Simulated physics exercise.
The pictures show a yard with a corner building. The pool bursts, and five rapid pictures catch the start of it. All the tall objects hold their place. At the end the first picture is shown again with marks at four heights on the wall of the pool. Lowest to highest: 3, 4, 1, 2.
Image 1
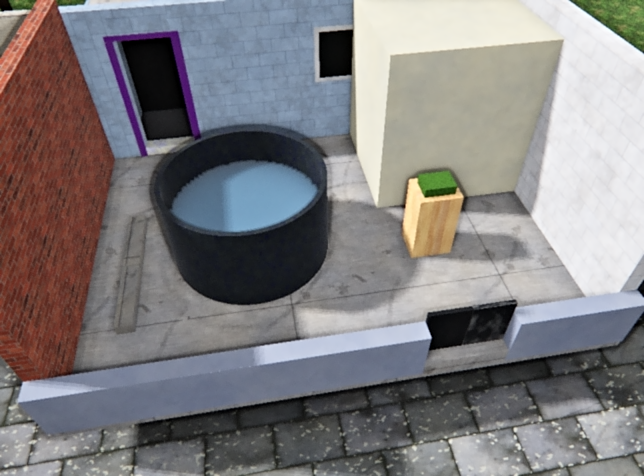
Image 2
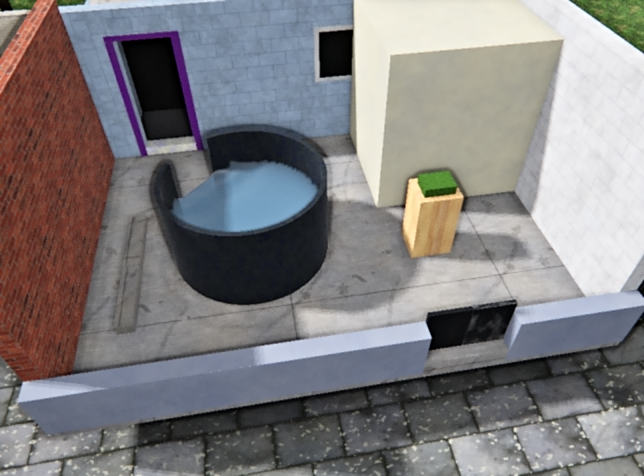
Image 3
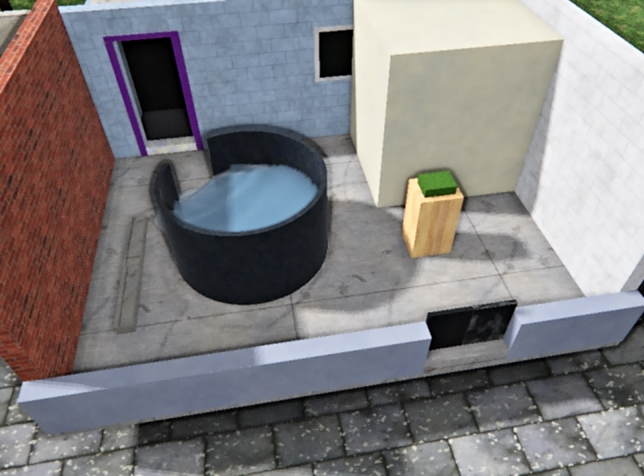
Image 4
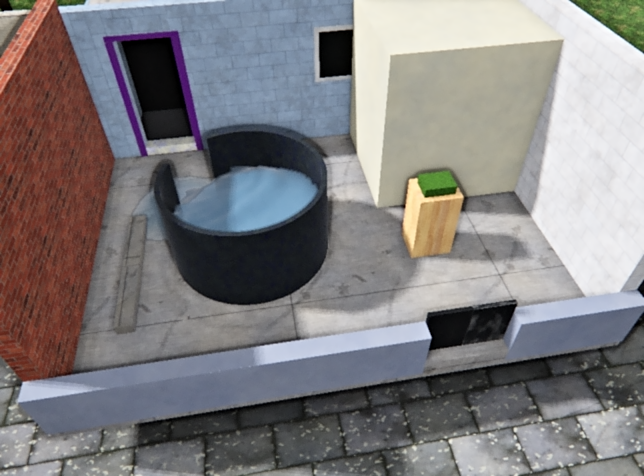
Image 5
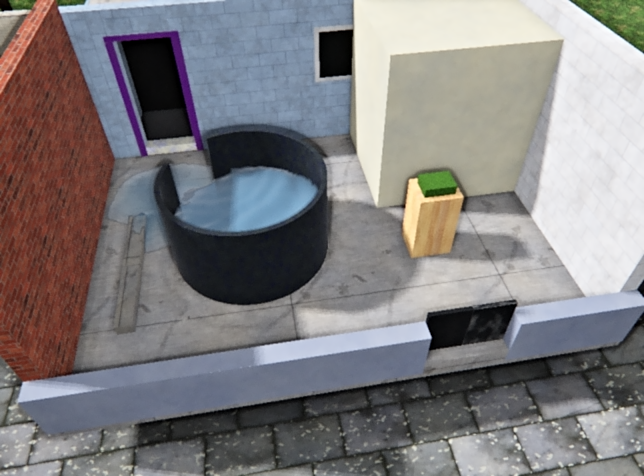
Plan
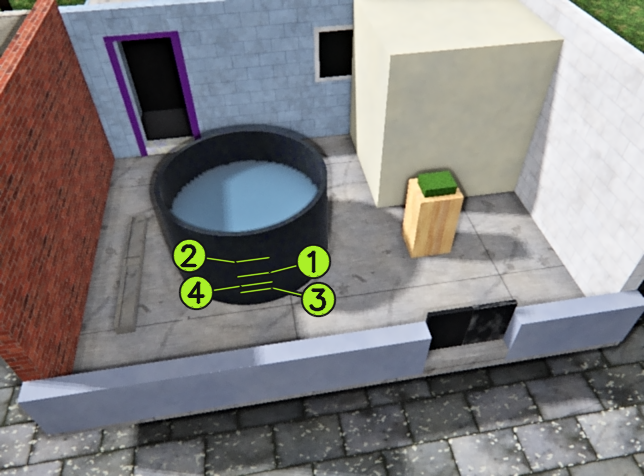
In a walled yard with a pale corner building and a purple-framed doorway, a round dark pool holds still blue water. A section of its back-left wall disappears, leaving a gap, and the water surface ripples. A thin sheet of water then spreads through the gap across the paving toward the brick wall.
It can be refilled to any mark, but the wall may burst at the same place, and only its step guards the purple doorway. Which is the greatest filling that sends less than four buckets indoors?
The answer is mark 4.
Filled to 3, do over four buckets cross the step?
No, not at all.
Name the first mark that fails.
The answer is 1.
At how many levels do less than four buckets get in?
Two.
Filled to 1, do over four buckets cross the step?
Yes, it does.
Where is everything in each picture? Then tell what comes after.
In the first frame, water in the pool at rest, its middle at (247, 206); foot of the purple doorway at (173, 152); shut gate at (470, 312).
In the second frame, water covers 1 % of the ground, its front hidden from here.
In the third frame, water covers 3 % of the ground, its front hidden from here.
In the fourth frame, 6 % of the ground under water, visible out to (141, 216).
In the fifth frame, 11 % of the ground under water, visible out to (127, 185).
In lime, 1 at (254, 274); 2 at (251, 259); 3 at (256, 290); 4 at (255, 284); from the bottom up 3, 4, 1, 2.
With 1, about 12 bucketfuls get in.
With 2, dozens of bucketfuls pour in.
With 3, nothing gets over.
With 4, a bucket or two gets in.
